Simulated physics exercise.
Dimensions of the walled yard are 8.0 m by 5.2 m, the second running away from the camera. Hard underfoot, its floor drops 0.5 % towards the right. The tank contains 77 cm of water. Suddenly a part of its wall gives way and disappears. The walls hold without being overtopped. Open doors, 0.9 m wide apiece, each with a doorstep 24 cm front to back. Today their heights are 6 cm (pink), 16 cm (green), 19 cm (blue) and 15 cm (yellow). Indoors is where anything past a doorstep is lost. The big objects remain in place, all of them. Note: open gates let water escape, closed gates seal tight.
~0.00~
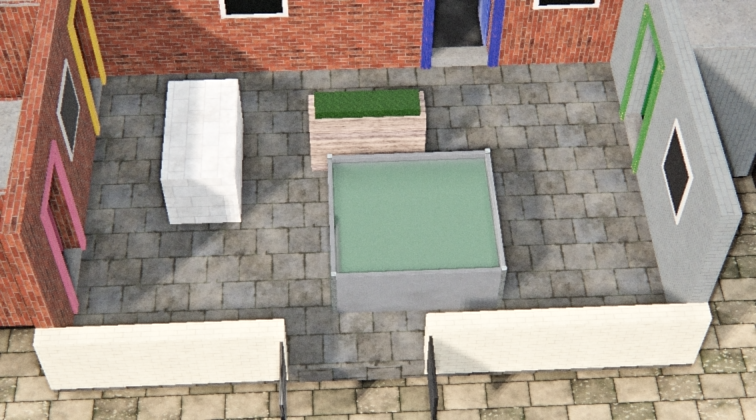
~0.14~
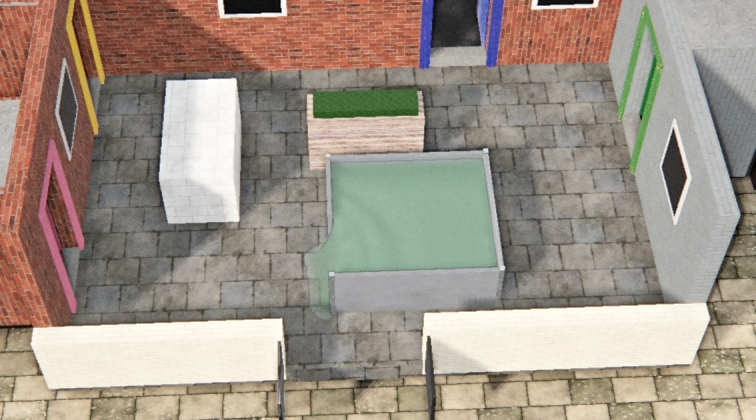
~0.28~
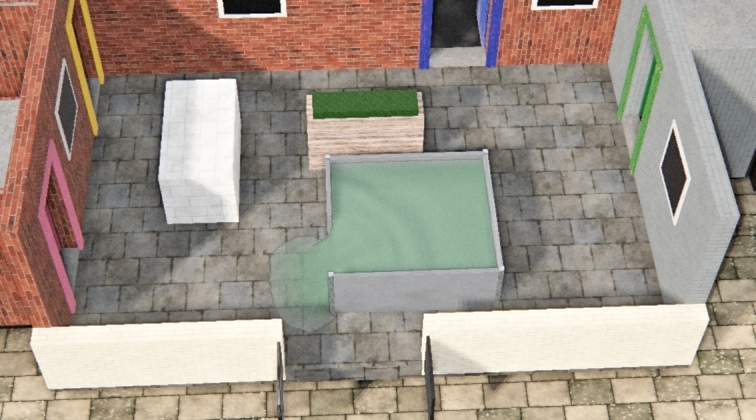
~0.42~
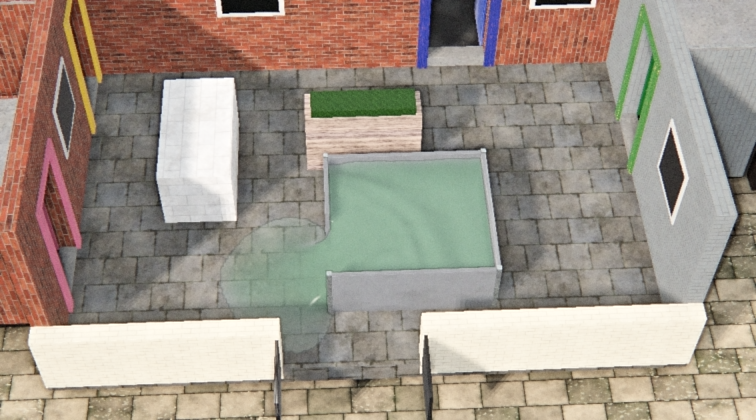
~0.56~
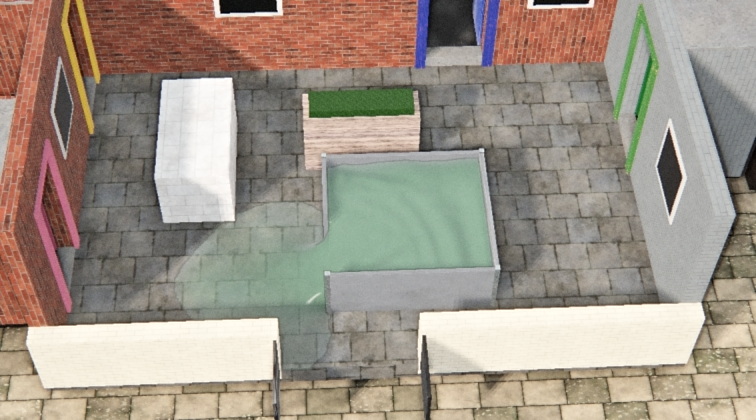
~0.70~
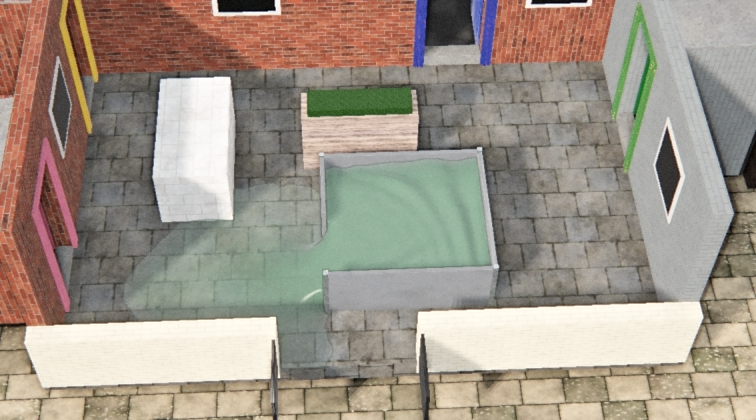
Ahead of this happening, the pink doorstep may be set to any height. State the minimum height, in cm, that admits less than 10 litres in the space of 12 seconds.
33 cm, roughly.
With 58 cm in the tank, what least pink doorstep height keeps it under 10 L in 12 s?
About 24 cm.
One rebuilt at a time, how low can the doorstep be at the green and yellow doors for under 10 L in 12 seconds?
You'd want about 6.5 centimetres at green and about 18 centimetres at yellow.
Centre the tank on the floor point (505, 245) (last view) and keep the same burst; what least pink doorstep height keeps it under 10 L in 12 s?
Close to 25 cm would do it.
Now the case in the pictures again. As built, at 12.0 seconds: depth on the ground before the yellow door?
About 10.0 cm.
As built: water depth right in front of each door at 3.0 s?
At the pink door the depth is 30 cm, at green 0 cm, at blue 0 cm and at yellow 4 cm.
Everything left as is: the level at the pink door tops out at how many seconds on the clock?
At about 2.4 s.
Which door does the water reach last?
Door: Green.
After 1.4 s water covers 25 % of the floor, deepest (50 cm) near (61, 359); 11 cm at the pink door, 29 litres in over its 6 cm doorstep.
After 3.0 s water covers 35 % of the floor, deepest (34 cm) near (74, 258); 30 cm at the pink door, 271 litres in over its 6 cm doorstep.
After 12.0 s water covers 90 % of the floor, deepest (11 cm) near (596, 101); 9 cm at the pink door, 723 litres in over its 6 cm doorstep.
At the pink door as built, the water arrived by 1.0 s and peaked near 31 cm at 2.4 s.
Run again over the same 12 s with other heights there, 29 litres in over 28.5 cm, 1 litre over 38.5 cm. The limit of 10 litres is kept from about 33 cm up.
